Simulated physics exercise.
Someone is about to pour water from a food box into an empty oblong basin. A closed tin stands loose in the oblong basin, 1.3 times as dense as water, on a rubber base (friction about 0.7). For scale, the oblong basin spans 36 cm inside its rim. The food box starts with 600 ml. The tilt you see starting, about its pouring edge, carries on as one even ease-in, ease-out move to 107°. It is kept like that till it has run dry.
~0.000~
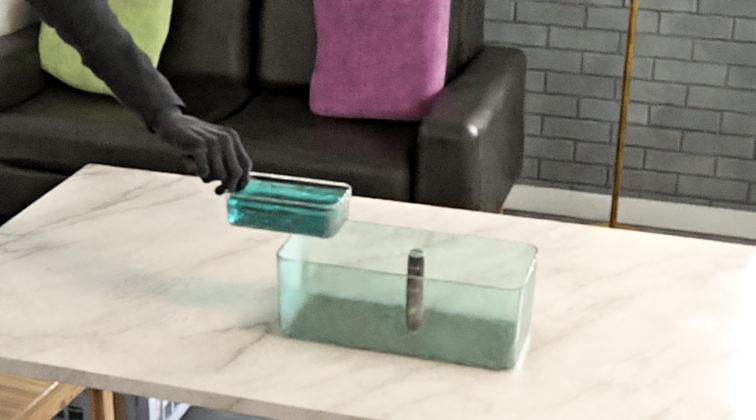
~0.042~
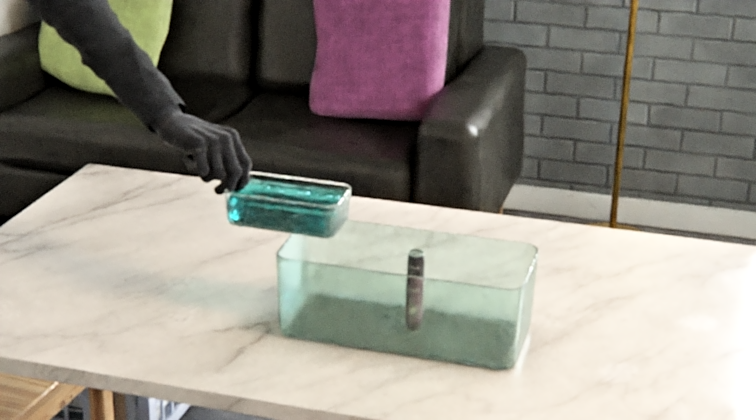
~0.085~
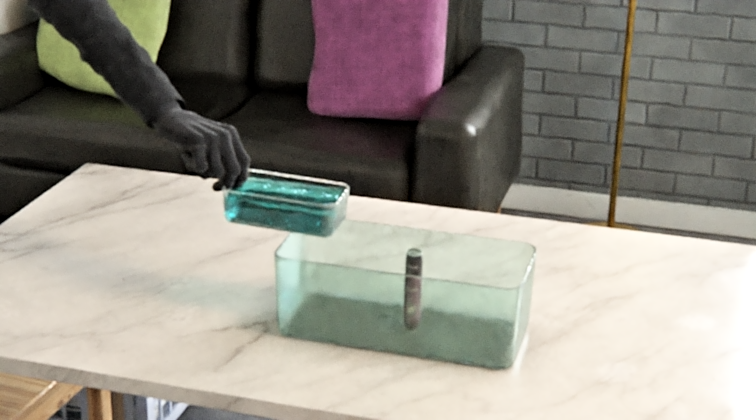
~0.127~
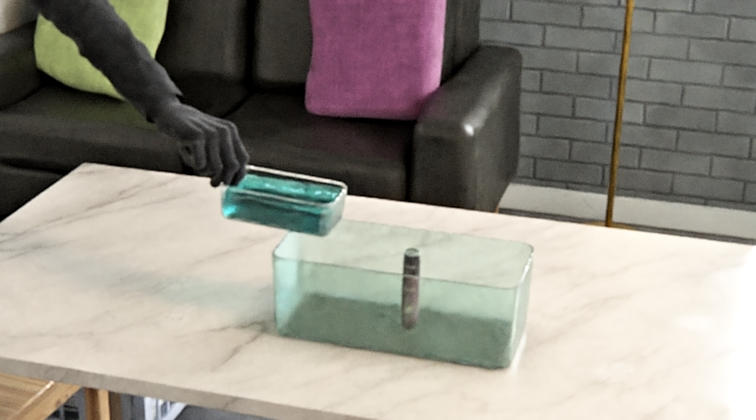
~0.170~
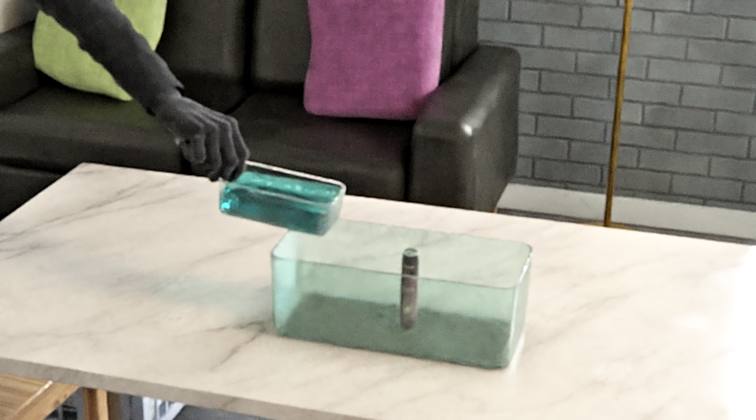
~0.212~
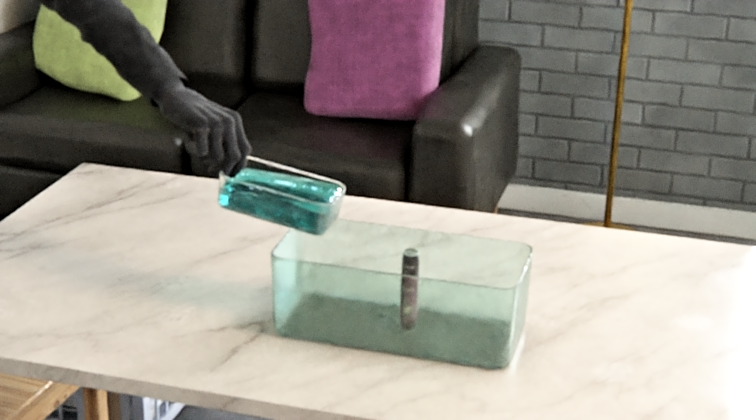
A dark hand slightly tilts a clear box of blue-green water above an oblong basin.
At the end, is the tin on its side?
The tin topples.
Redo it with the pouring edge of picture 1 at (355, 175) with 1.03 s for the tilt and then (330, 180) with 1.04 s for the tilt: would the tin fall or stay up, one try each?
First it keeps standing; then it falls.
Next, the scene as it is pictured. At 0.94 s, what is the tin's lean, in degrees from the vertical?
About 35°.
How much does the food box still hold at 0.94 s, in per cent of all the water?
About 3 per cent.
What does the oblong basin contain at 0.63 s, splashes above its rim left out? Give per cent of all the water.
About 26 per cent.
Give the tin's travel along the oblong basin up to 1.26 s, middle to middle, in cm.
Some 8 cm.
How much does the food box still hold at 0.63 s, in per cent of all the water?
Near 30 in a hundred.
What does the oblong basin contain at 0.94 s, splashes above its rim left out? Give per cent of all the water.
Near 94 in a hundred.
Then, 0.63 s in, the tilt is 65° and 30 per cent is still to pour; the tin stands where it began.
Then, 0.94 s in, the tilt is 101° and 3 per cent is still to pour; the tin leans 37°.
Then, 1.26 s in, the tilt is 107° and 0 per cent is still to pour; the tin lies on its side.
Then, 1.61 s in, the tilt is 107° and 0 per cent is still to pour; the tin lies on its side.
Finally, the tin lies on its side.
